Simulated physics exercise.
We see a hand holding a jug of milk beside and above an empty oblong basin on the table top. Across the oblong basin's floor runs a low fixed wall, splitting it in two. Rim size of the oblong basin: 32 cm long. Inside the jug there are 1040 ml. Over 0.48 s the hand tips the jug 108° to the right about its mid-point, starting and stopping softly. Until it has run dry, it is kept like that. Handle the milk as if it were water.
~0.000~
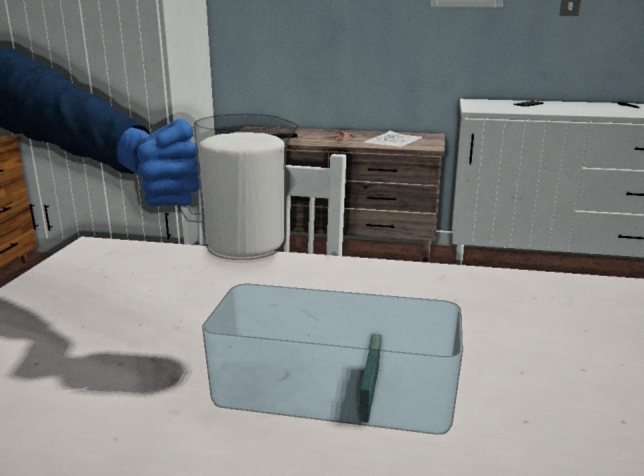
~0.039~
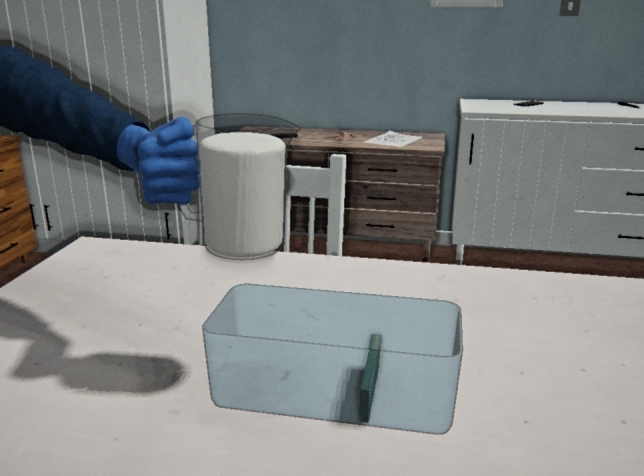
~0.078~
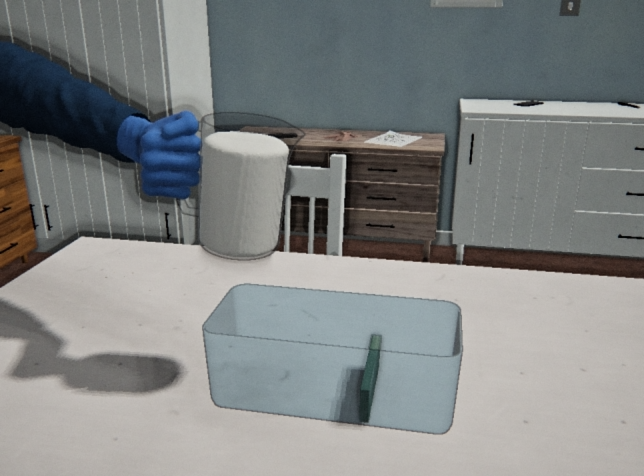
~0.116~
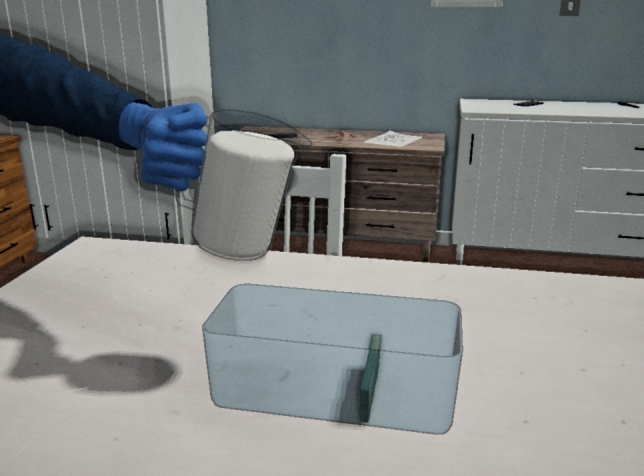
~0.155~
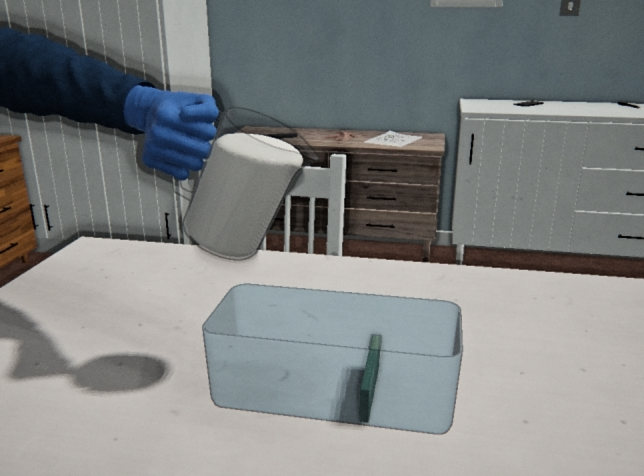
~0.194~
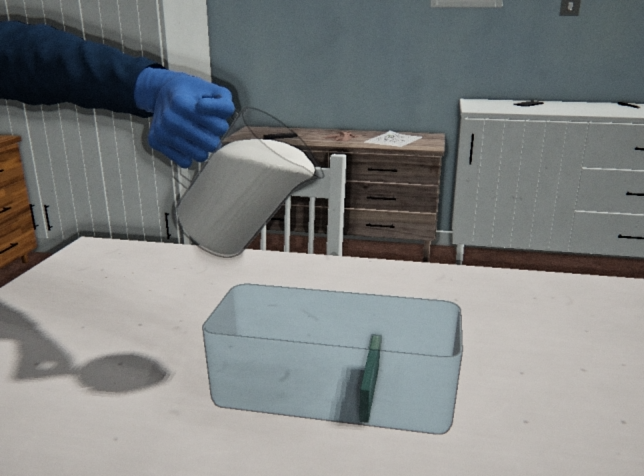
A blue-gloved hand tilting a jug of milk to the right above an empty, clear oblong basin with a green divider.
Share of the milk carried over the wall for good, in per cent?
Near 34 per cent.
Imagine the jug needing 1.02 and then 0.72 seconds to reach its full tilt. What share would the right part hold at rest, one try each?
In order, 50 and 40 per cent.
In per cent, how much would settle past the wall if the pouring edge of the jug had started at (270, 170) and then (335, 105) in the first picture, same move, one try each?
I'd say 5 percent on the first go, 65 percent on the next.
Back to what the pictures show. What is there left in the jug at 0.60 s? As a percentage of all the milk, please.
I reckon near 22 per cent still sits there.
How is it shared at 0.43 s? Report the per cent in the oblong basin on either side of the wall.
Left side near 3, right side near 8.
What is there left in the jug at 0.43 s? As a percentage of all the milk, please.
About 60 per cent.
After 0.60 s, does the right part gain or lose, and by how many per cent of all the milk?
The share ends bigger than before, by about 18 %.
Then, 0.43 s in, the tilt is 105° and 61 per cent is still to pour, 3 is left of the wall and 8 right of it.
Then, 0.60 s in, the tilt is 108° and 23 per cent is still to pour, 37 is left of the wall and 16 right of it.
Then, 0.78 s in, the tilt is 108° and 5 per cent is still to pour, 47 is left of the wall and 33 right of it.
Then, 0.98 s in, the tilt is 108° and 1 per cent is still to pour, 57 is left of the wall and 34 right of it.
Finally, 59 per cent lies left of the wall, 34 right of it and 7 outside.
